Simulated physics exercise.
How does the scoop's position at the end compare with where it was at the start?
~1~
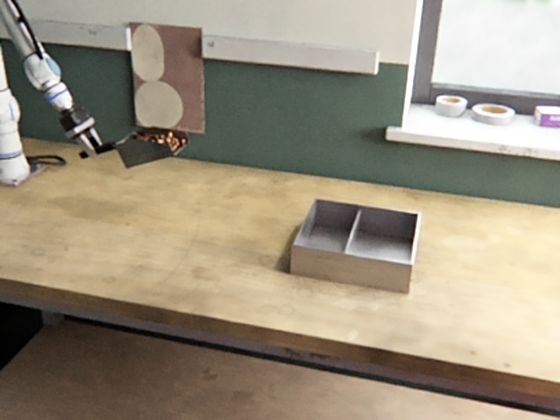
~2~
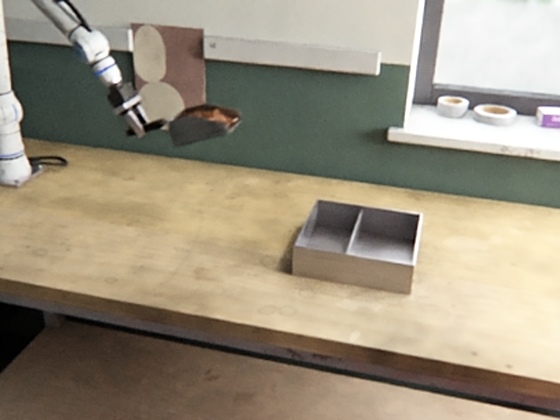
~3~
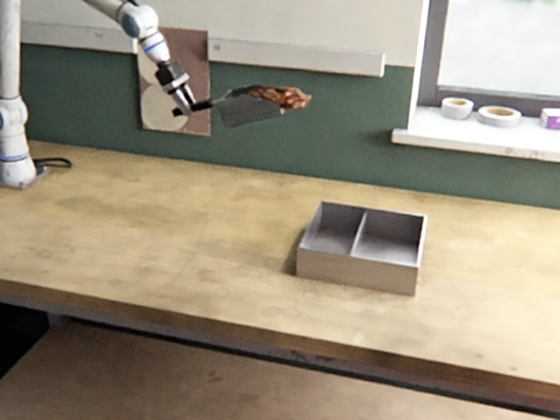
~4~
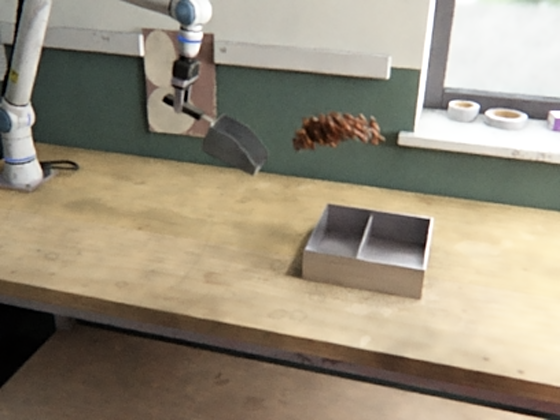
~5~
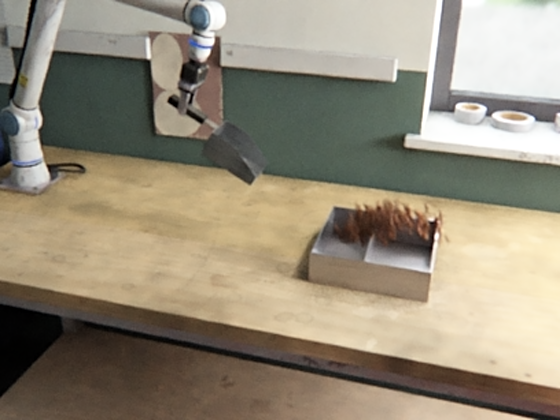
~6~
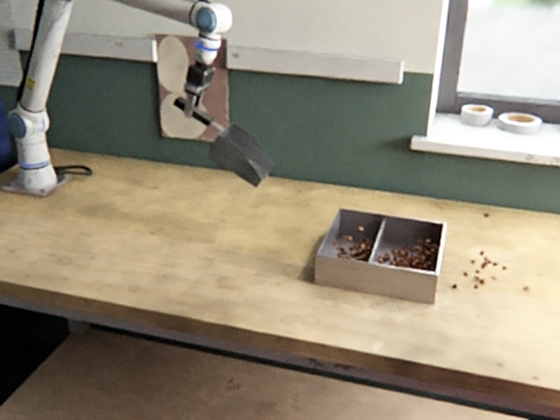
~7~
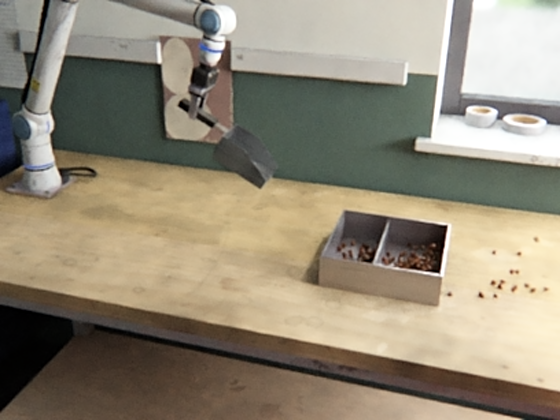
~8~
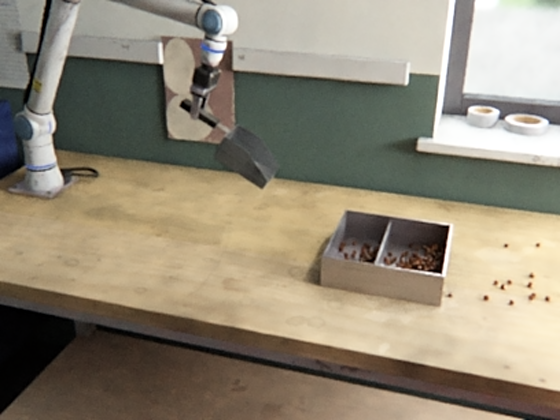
At the end the scoop is clearly farther to the right than at the start, at nearly the same height in the view.
